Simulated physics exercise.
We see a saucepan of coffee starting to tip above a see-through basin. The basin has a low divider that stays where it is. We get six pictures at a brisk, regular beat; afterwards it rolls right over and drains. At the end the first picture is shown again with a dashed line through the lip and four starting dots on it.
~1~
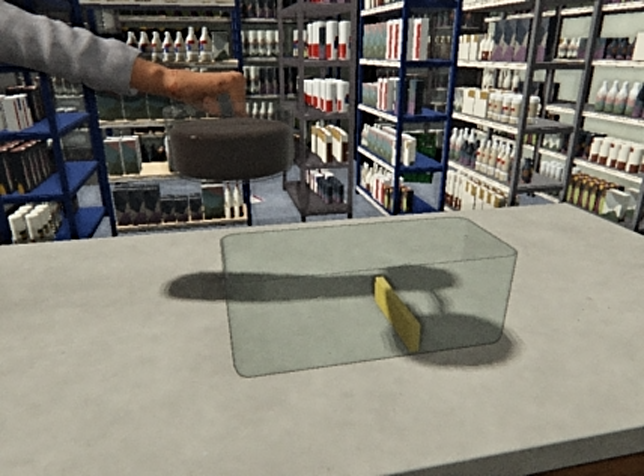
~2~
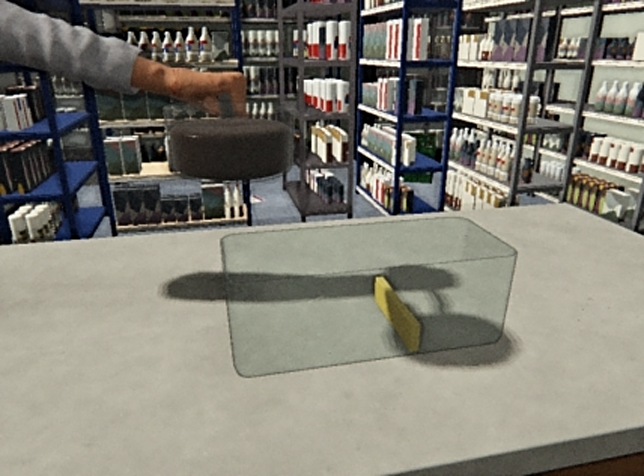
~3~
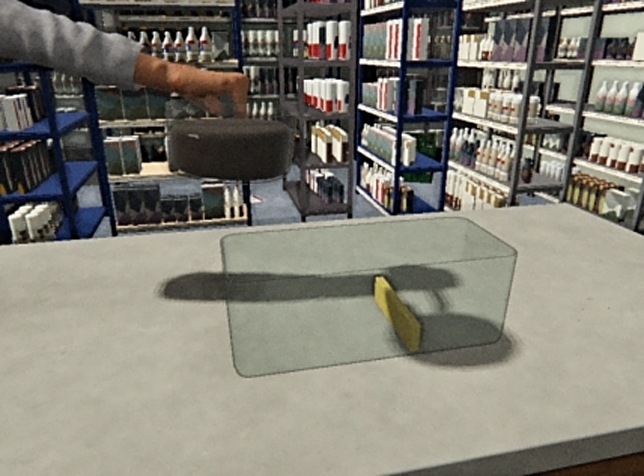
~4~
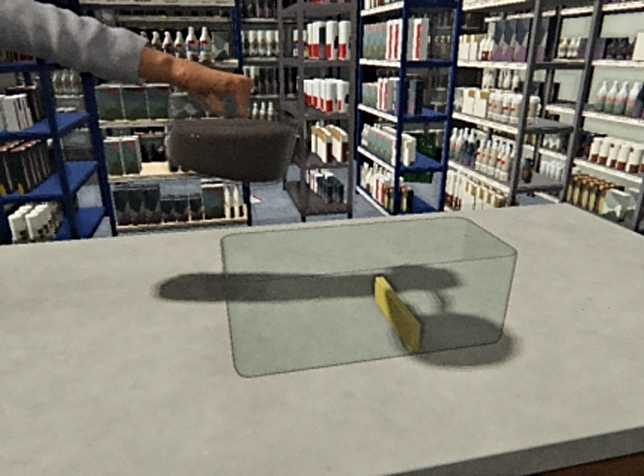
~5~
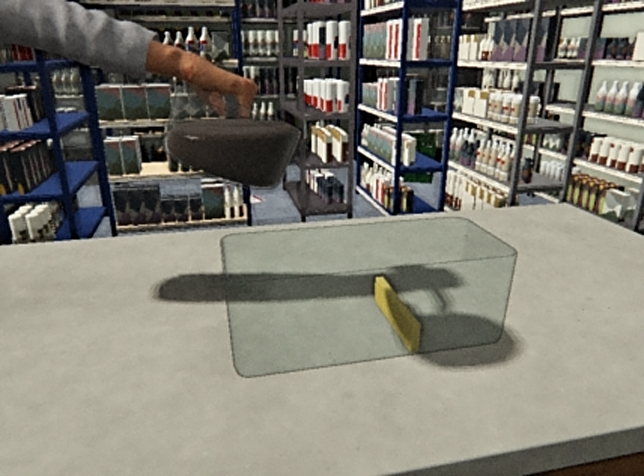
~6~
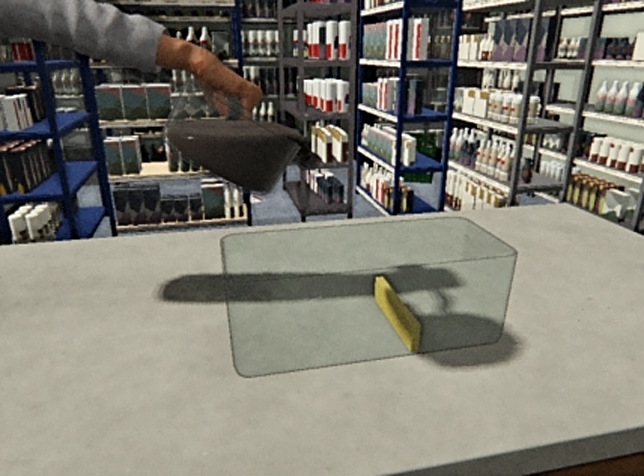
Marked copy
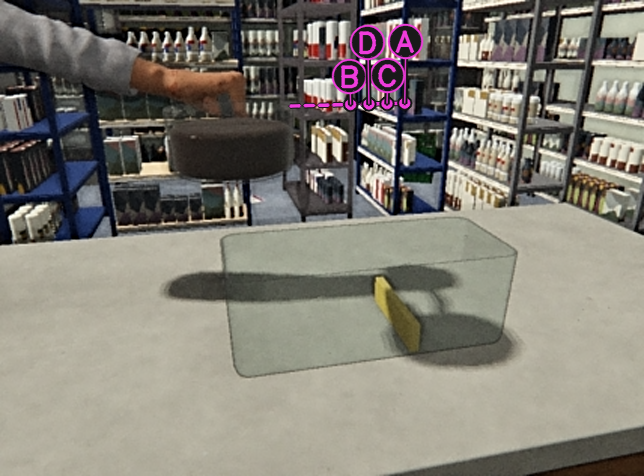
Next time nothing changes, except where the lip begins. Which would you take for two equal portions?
It is B.
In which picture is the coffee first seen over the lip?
In picture 6.
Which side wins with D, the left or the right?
The right side.
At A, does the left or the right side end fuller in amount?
The right one.
On the marked copy, A at (404, 103); B at (350, 104); C at (386, 103); D at (368, 104).
With A, about 7 % ends left of the wall and 93 % right of it.
With B, about 49 % ends left of the wall and 50 % right of it.
With C, about 18 % ends left of the wall and 81 % right of it.
With D, about 32 % ends left of the wall and 68 % right of it.
